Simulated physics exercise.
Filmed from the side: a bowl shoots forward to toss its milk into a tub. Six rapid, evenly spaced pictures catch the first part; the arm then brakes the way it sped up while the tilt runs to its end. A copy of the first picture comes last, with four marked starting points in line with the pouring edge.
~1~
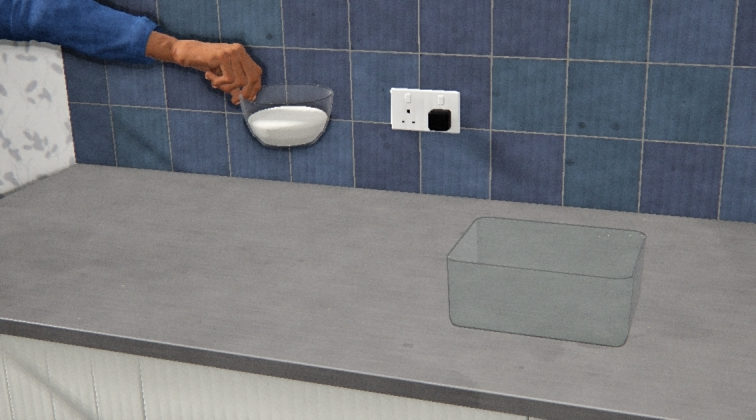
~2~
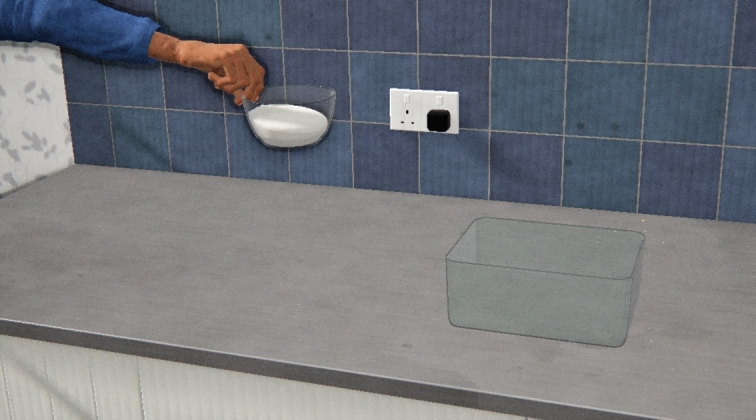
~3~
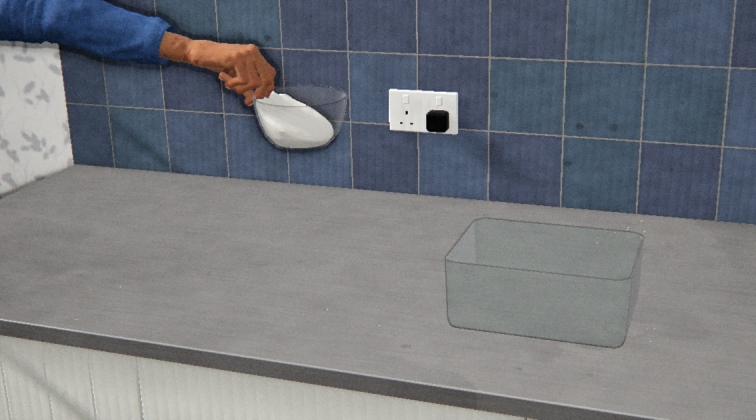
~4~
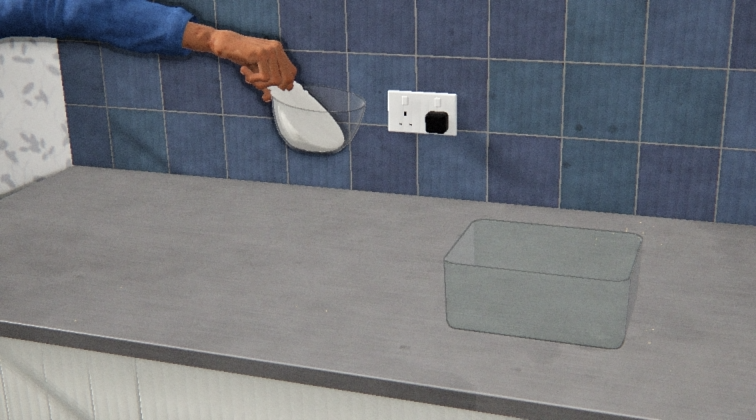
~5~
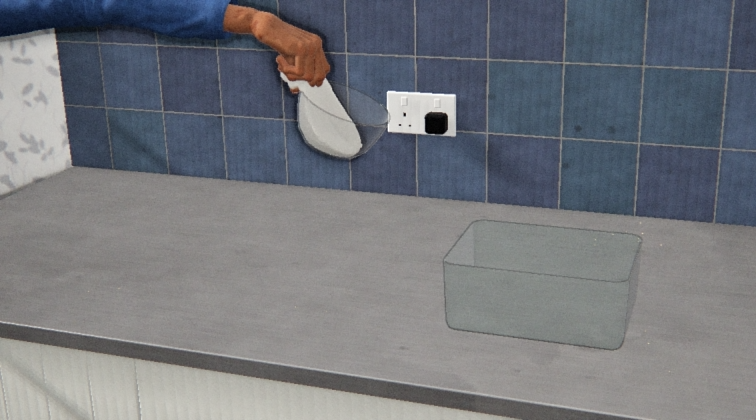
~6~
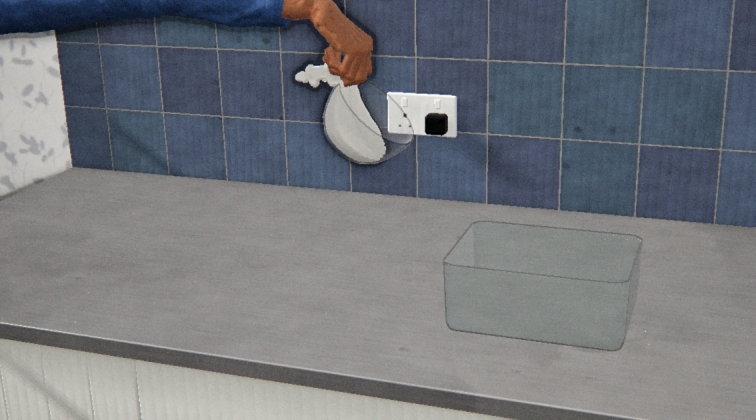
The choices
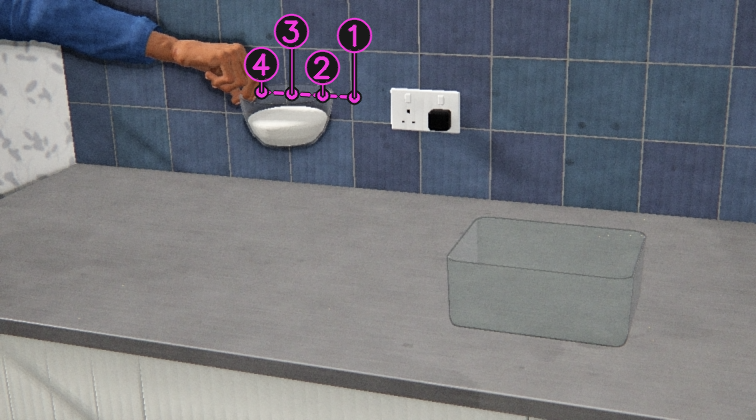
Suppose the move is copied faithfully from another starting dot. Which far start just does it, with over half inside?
The limit is 3.
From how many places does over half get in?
Three.
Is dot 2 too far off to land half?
No.
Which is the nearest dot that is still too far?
Here it is dot 4.
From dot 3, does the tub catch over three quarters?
No, it does not.
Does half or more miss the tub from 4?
Yes, it does.
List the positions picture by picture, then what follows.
Upright, lip at (327, 95); tub from (450, 323) to (628, 346); nothing has left yet.
Upright, lip at (330, 96); nothing has left yet.
Upright, lip at (342, 98); nothing has left yet.
Tipped about 8°, lip at (361, 106); milk is over the rim, down to (288, 91).
Tipped about 23°, lip at (386, 121); milk is over the rim, down to (315, 86).
Tipped about 42°, lip at (410, 141); milk is over the rim, down to (320, 82).
On the marked copy, 1 at (354, 97); 2 at (322, 95); 3 at (291, 93); 4 at (261, 92).
With 1, about 82 % lands in the tub, 12 % falls short and 6 % goes beside or beyond.
With 2, about 77 % lands in the tub, 13 % falls short and 10 % goes beside or beyond.
With 3, about 63 % lands in the tub, 23 % falls short and 14 % goes beside or beyond.
With 4, about 36 % lands in the tub, 58 % falls short and 6 % goes beside or beyond.
